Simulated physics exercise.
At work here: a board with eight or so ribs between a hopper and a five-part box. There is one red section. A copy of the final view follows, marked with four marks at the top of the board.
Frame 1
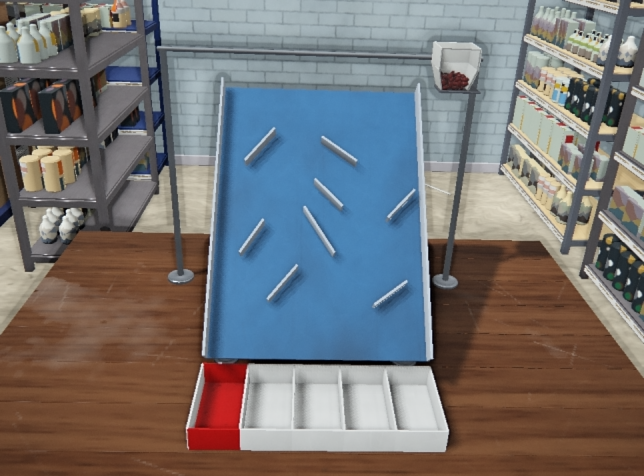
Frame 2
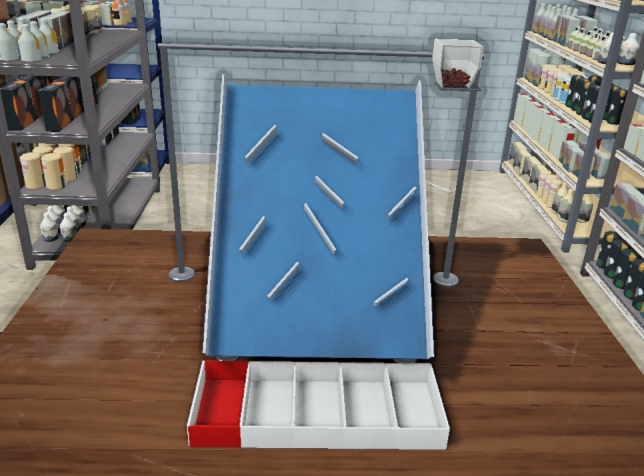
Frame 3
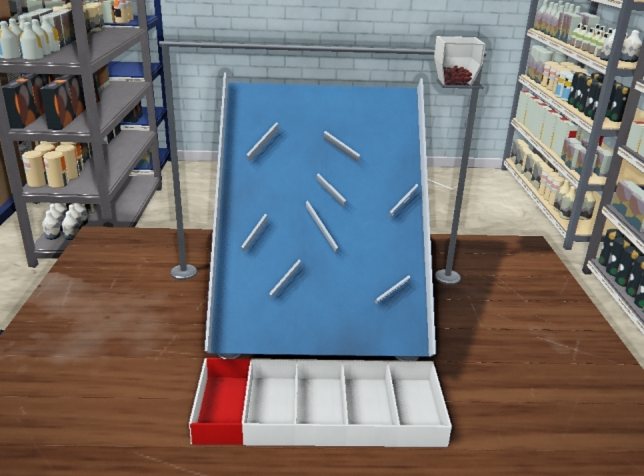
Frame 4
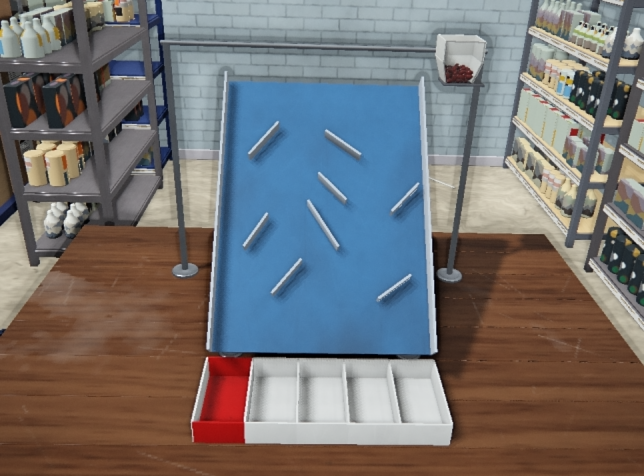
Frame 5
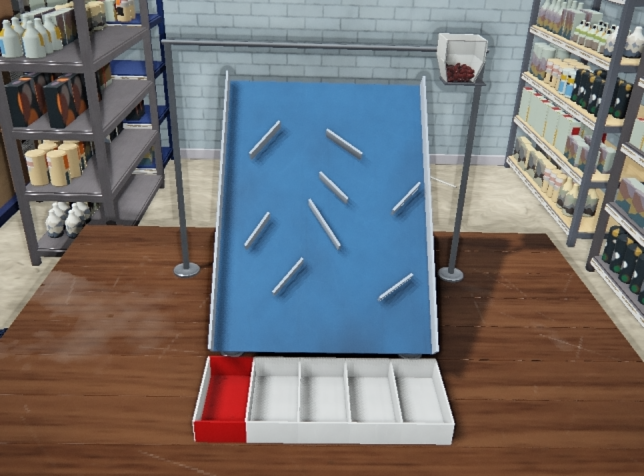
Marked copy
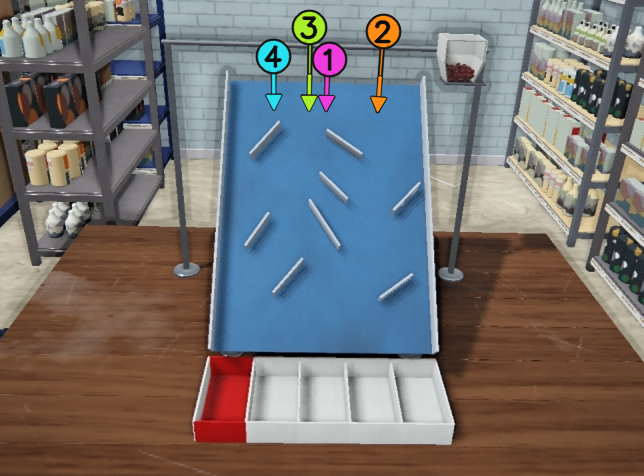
A blue ribbed board stands still above a five-part box as the view shifts very slightly.
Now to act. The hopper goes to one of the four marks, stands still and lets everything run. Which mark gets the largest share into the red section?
4 works best here.
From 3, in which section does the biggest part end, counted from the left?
It is the first one.
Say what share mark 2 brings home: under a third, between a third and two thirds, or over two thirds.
Mark 2 gives under a third.
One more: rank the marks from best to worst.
The order is 4, 3, 1, 2.
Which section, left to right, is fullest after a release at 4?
It is the first one.
On the marked copy, mark 1 meets the board at (326, 105); mark 2 meets the board at (378, 106); mark 3 meets the board at (309, 105); mark 4 meets the board at (273, 104).
Choosing 1, about a third in the red section, about half in other sections, a small part held on the board, a small part outside the box.
Choosing 2, none in the red section, nearly all in other sections, a small part held on the board.
Choosing 3, about two thirds in the red section, about a third in other sections, a stray few held on the board.
Choosing 4, most in the red section, a small part in other sections.
